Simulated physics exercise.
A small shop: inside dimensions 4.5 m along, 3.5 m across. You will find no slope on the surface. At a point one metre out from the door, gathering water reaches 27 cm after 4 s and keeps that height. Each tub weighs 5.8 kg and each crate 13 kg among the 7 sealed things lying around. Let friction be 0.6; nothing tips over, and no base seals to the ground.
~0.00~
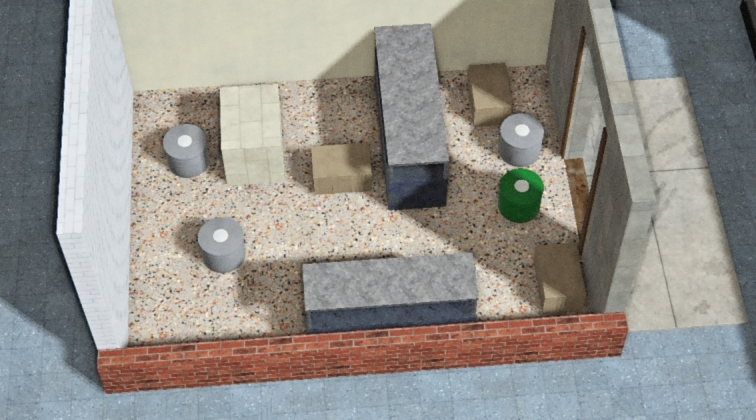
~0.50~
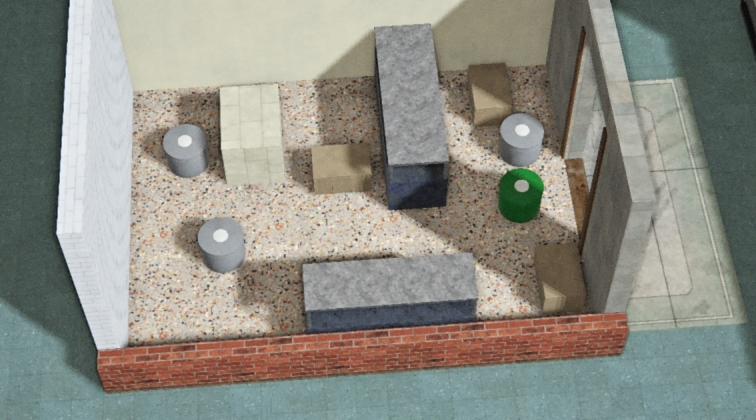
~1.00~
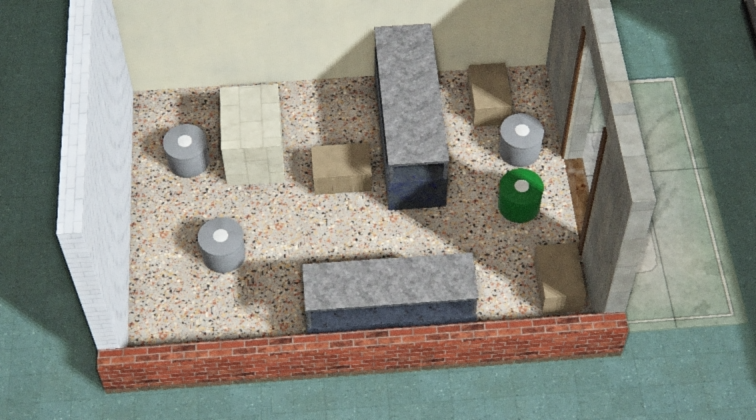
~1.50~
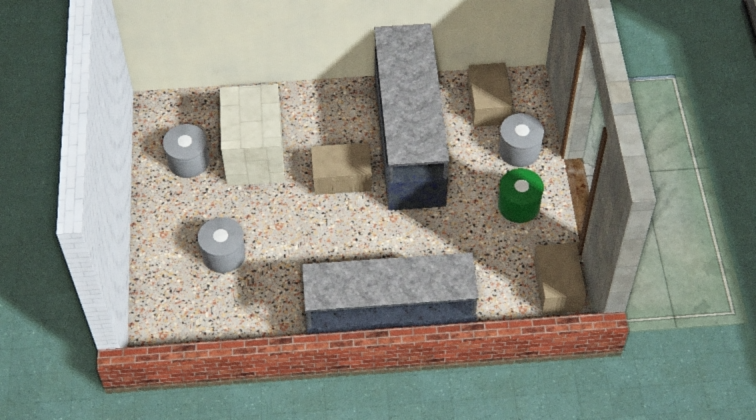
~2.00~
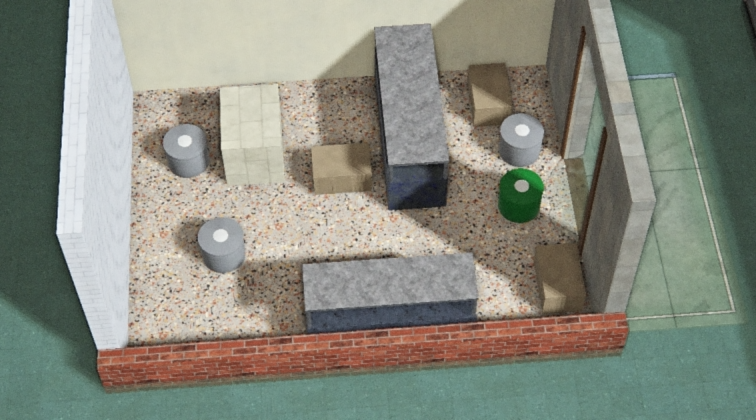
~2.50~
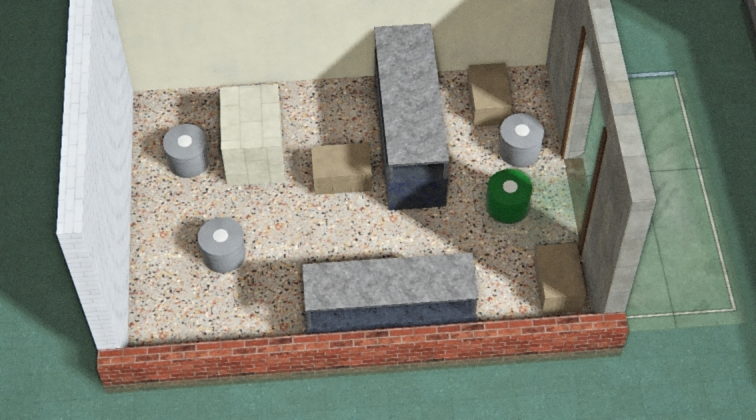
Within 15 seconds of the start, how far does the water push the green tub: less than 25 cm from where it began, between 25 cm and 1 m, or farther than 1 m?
Watching it, I'd expect a big movement overall.
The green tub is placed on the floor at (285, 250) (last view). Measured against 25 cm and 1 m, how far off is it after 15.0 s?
Here it heads a good way off.
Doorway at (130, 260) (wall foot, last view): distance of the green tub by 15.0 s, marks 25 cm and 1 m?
That would leave the green tub a little displaced.
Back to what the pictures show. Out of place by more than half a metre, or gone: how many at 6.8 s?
Tally: 3.
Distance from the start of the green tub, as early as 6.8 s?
It has shifted about 400 cm.
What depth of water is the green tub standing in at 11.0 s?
11 cm or so.
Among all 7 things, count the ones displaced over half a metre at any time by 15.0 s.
I get 6.
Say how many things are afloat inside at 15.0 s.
At that point I count 7.
After 3.5 s the green tub is near (469, 191), 0.5 m from its start, afloat; 1 afloat.
After 6.8 s the green tub is near (151, 316), 3.9 m from its start, afloat; 4 afloat.
After 11.0 s the green tub is near (173, 253), 3.6 m from its start, afloat; 6 afloat.
After 15.0 s the green tub is near (152, 281), 3.8 m from its start, afloat; 7 afloat.
